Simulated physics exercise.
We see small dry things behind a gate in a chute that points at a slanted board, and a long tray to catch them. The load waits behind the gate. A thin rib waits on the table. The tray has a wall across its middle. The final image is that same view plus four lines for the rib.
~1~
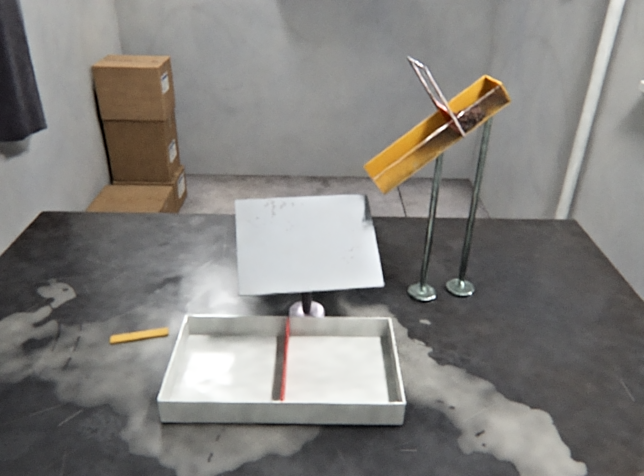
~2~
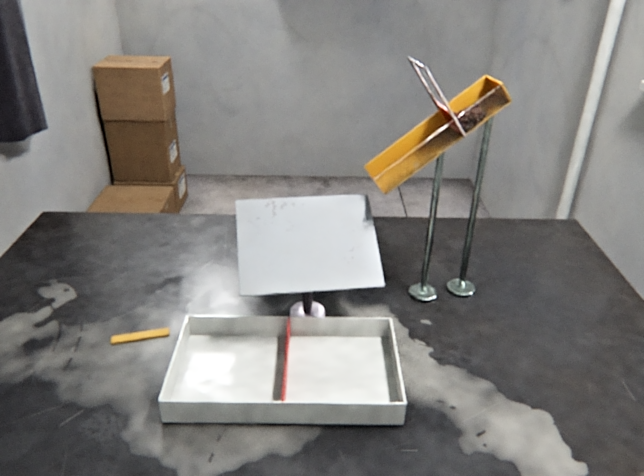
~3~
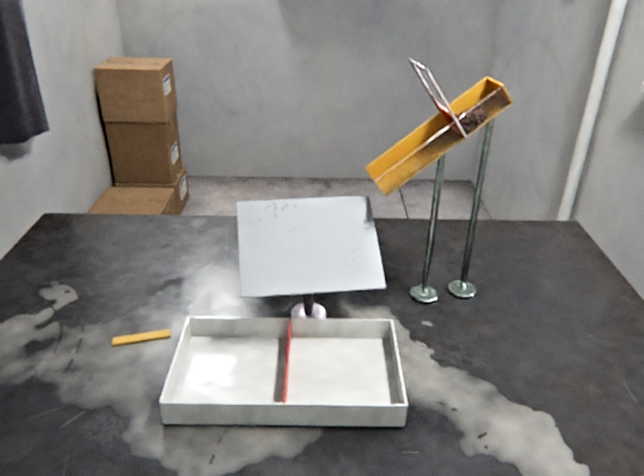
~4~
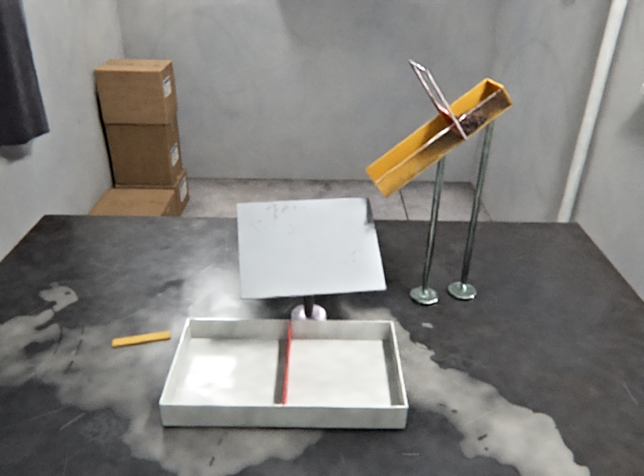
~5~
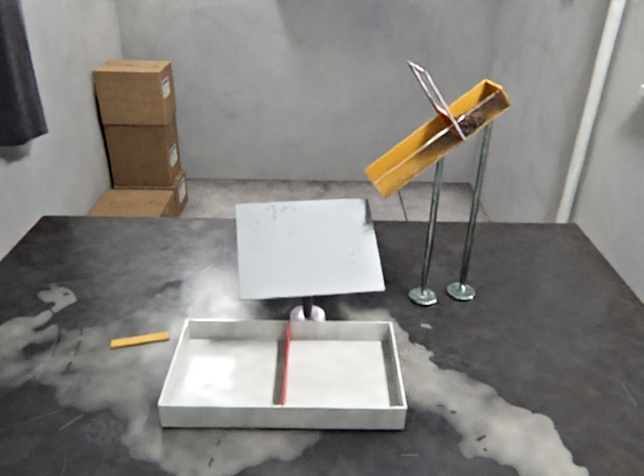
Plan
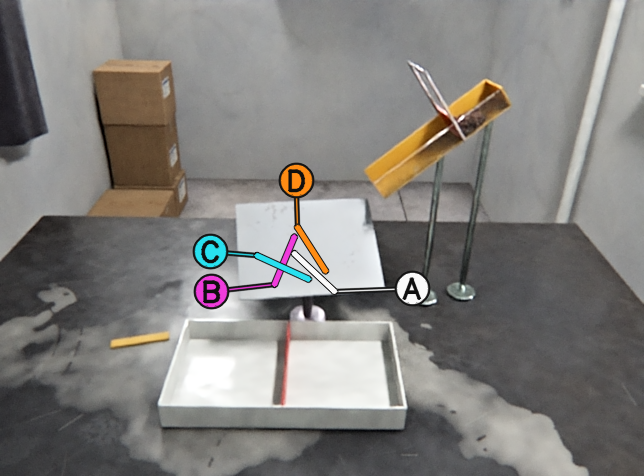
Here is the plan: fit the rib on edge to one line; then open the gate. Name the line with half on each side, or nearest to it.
The best line is B.
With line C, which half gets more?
More lands on the right.
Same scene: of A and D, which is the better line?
The answer is A.
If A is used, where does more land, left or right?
Right.
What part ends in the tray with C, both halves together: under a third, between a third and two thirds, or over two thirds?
Over two thirds.
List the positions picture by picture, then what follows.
In the first picture, load behind the gate at (464, 118), allspice berries; lip of the chute at (379, 188), sloping fairly steeply.
In the second picture, middle of the board at (308, 242), tilted fairly steeply; middle of its low edge at (314, 291); of its high edge at (303, 197).
In the third picture, front corners of the tray at (160, 402) and (407, 405); front end of its middle wall at (284, 404); gate still shut at (445, 111).
In the fourth picture, middle of the load at (465, 121); lip at (381, 191).
In the fifth picture, middle of the load at (464, 122); lip at (380, 192).
On the marked copy, line A from (294, 253) to (334, 291); line B from (294, 236) to (274, 284); line C from (256, 255) to (308, 279); line D from (297, 227) to (325, 271).
Choosing A, of what is caught, about a quarter in the left half, most in the right.
Choosing B, of what is caught, about two thirds in the left half, about a third in the right.
Choosing C, of what is caught, a stray few in the left half, nearly all in the right.
Choosing D, of what is caught, a stray few in the left half, nearly all in the right.
